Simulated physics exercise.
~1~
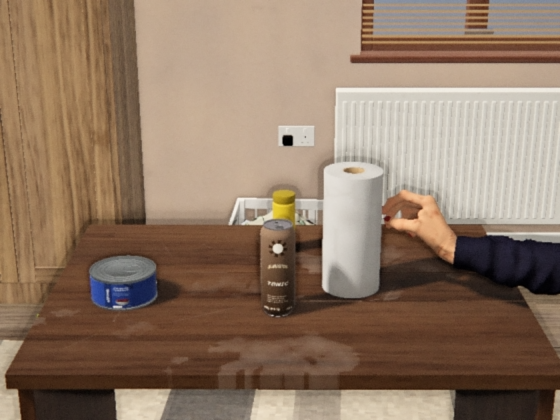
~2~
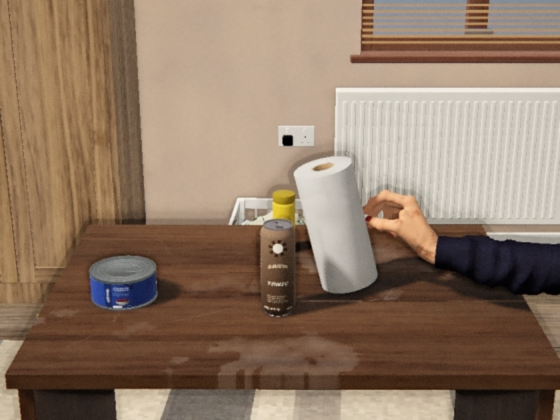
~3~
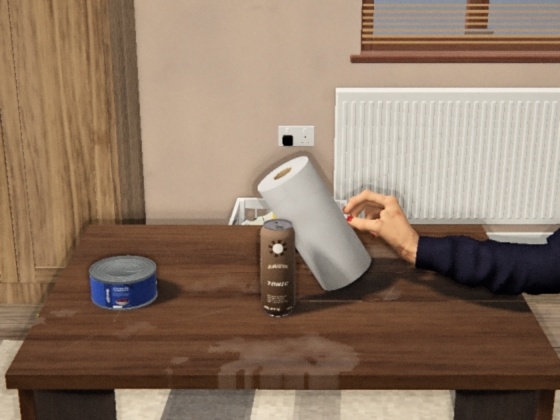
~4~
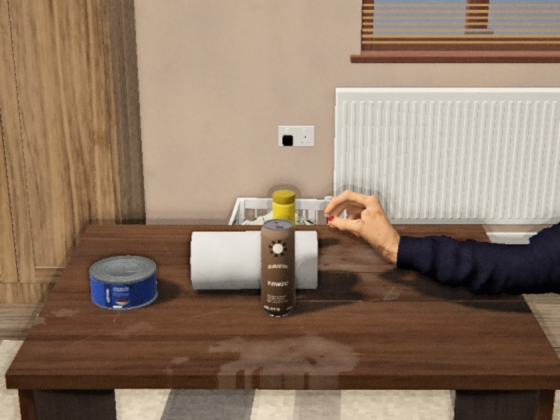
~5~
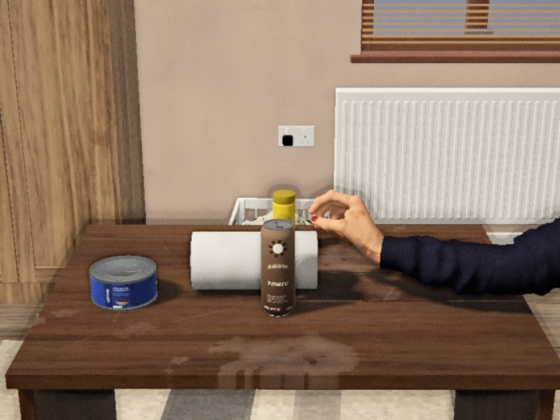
In a room with a white radiator beneath a window, a dark wooden table holds a blue tub, a brown can, an upright white roll and a yellow-topped shaker toward the back. A hand in a dark sleeve reaches in from the right and meets the side of the roll. The roll tips to the left, and its lean grows steeper behind the can as the hand follows. It then topples onto its side. The hand moves a little farther left above it, and the roll stays lying behind the can, while the other things remain standing in place.
